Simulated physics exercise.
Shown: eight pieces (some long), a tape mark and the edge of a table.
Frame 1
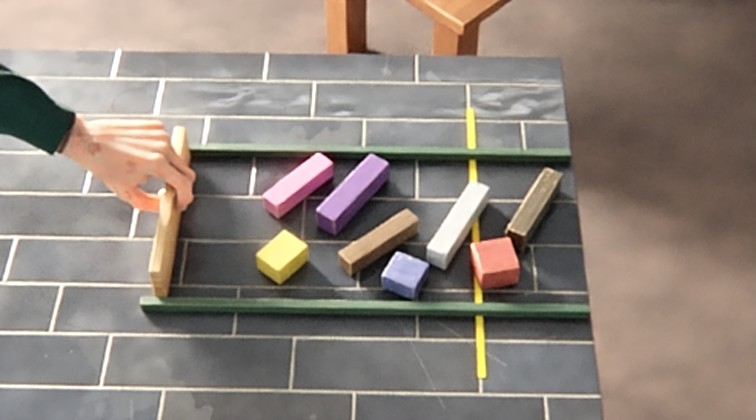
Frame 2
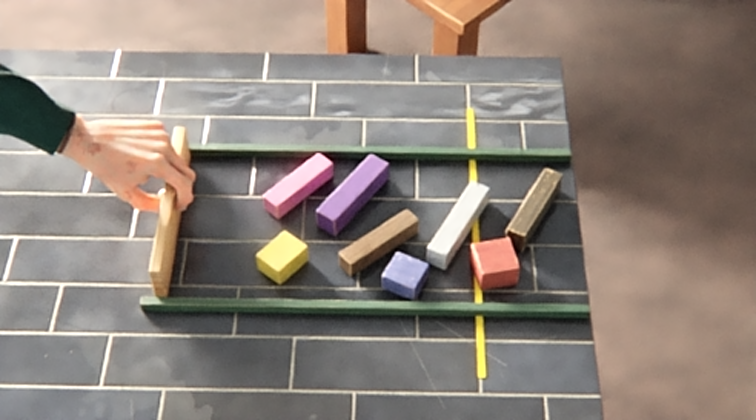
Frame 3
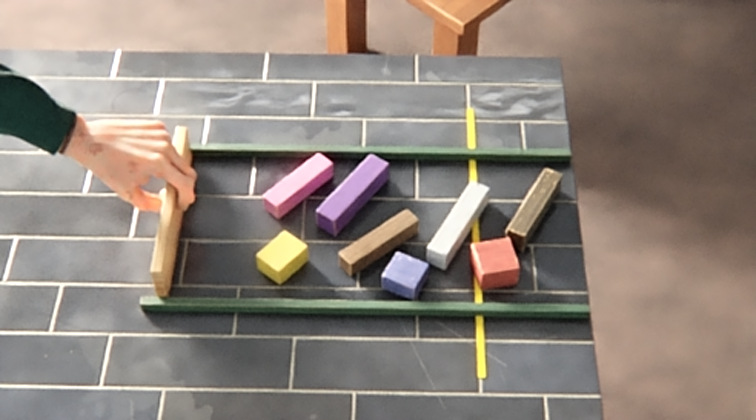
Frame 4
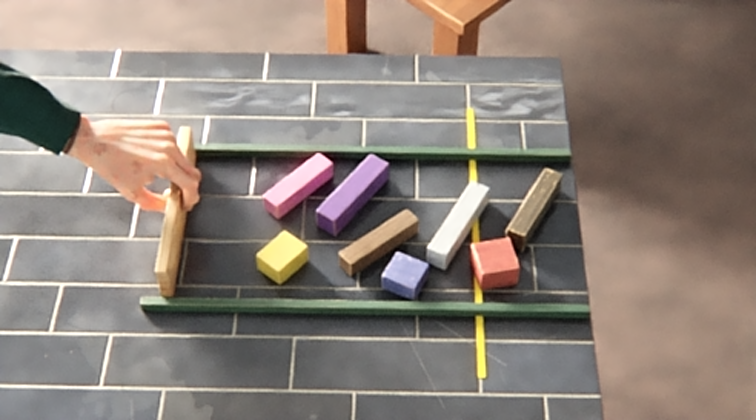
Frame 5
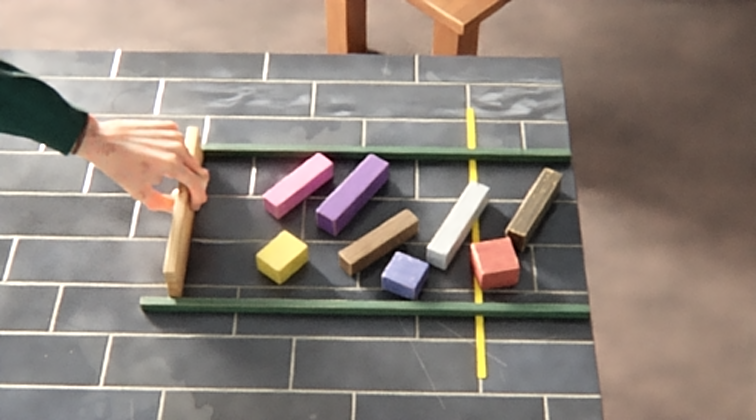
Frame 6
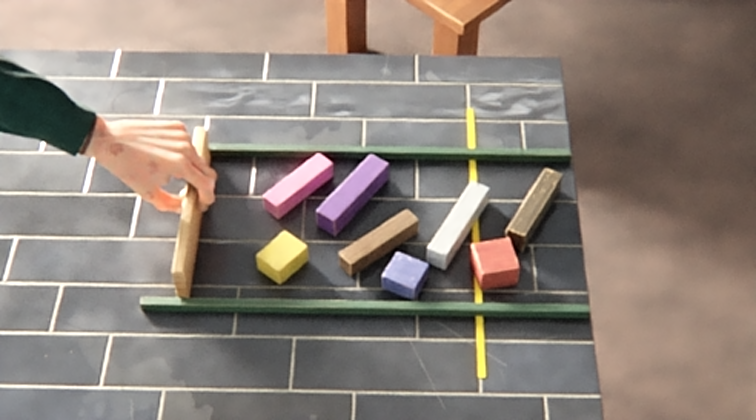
In the video, a hand at the left holds a wooden board between two green rails on a dark tiled table and slides it slightly right, while the eight coloured blocks and bars near a yellow tape line stay still.
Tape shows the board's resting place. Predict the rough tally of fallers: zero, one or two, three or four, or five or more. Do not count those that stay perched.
Tally: Zero.
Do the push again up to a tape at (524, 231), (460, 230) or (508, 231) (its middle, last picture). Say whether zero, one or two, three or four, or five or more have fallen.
The three counts come out as three or four, none and either one or two.
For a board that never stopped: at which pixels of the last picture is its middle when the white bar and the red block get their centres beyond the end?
I'd say about (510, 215) for the first one and about (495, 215) for the second.
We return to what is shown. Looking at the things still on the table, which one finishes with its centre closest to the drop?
The one out in front is the black bar.
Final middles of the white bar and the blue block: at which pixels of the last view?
(547, 229) and (496, 288), approximately.
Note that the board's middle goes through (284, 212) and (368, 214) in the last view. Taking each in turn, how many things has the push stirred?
Tally: 2; 5.
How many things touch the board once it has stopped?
It's 3.
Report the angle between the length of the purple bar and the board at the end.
It sits some 10° out of line.
Early on, none off yet; black bar at rest near (534, 209); red block at rest near (495, 264); white bar at rest near (459, 225).
Finally, the number that fall off is zero.
